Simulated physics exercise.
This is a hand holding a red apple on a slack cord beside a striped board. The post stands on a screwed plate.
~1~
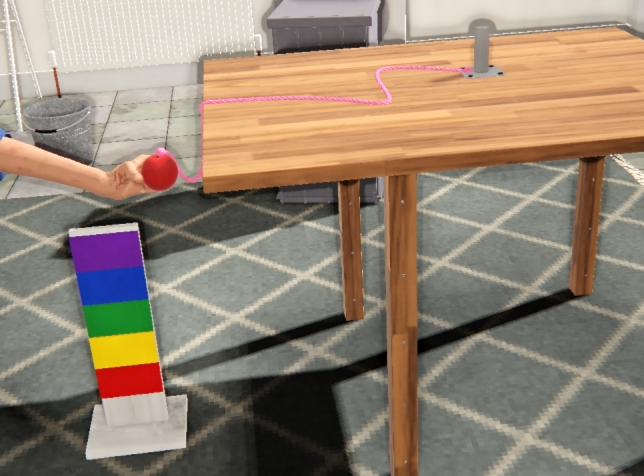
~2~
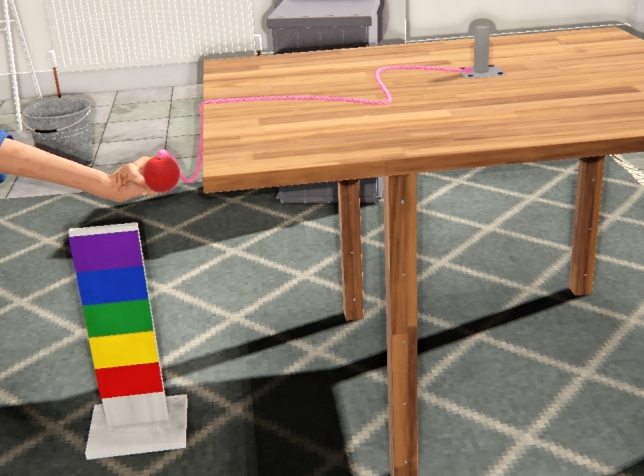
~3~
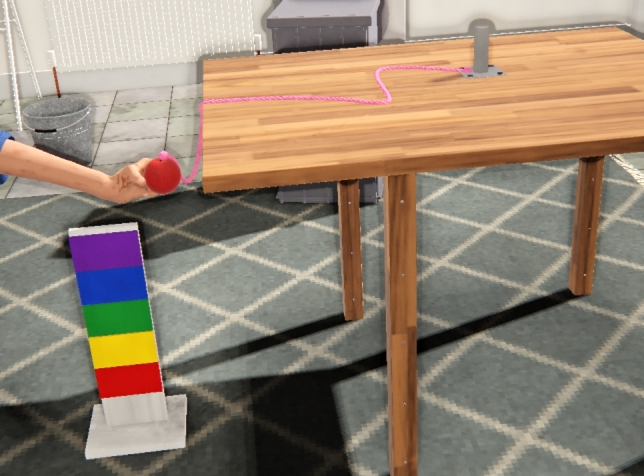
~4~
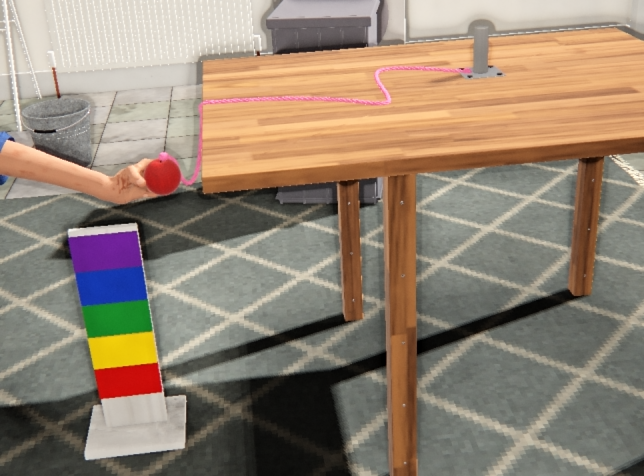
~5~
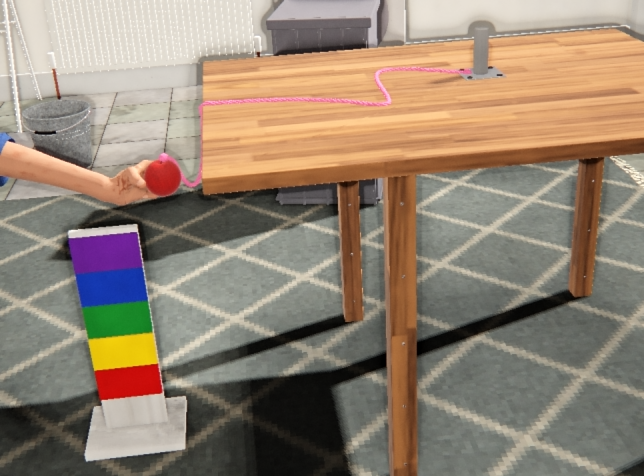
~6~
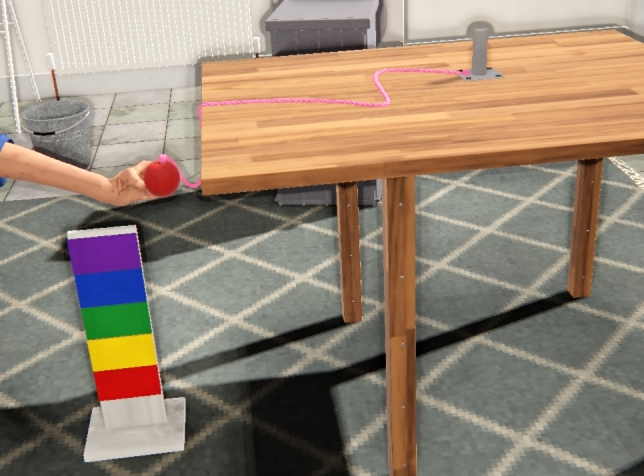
In the video, a hand holds a red ball-like object beside a wooden table, above a board with coloured stripes, while a slack pink cord runs across the tabletop to a grey post; almost nothing moves.
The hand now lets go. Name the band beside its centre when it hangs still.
The red one.
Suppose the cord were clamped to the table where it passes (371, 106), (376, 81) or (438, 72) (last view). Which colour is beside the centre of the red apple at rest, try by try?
One after the other, blue; yellow; red.
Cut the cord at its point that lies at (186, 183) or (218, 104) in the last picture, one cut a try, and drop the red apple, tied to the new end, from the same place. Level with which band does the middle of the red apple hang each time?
Taking them in turn: Yellow; purple.
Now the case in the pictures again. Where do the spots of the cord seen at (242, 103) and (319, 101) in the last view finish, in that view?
They go to (215, 187) and to (201, 117).
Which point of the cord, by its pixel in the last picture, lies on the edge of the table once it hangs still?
Near (325, 102).
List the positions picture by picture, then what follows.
In the first picture, red apple (160, 172); purple (106, 252); blue (112, 287); green (118, 319); yellow (124, 351); red (130, 381).
In the second picture, red apple (162, 174); cord through (424, 68) (379, 82) (366, 102) (268, 99) (202, 137).
In the third picture, red apple (162, 176).
In the fourth picture, red apple (163, 177); cord through (423, 69) (378, 82) (365, 103) (267, 100) (201, 137).
In the fifth picture, red apple (163, 178).
In the sixth picture, red apple (162, 179); cord through (422, 71) (377, 84) (364, 105) (266, 102) (203, 139).
A little later, apple near (261, 324); level with yellow.
Next, apple near (208, 355); level with red.
When it is over, apple near (239, 347); level with red. The cord holds its middle at red.
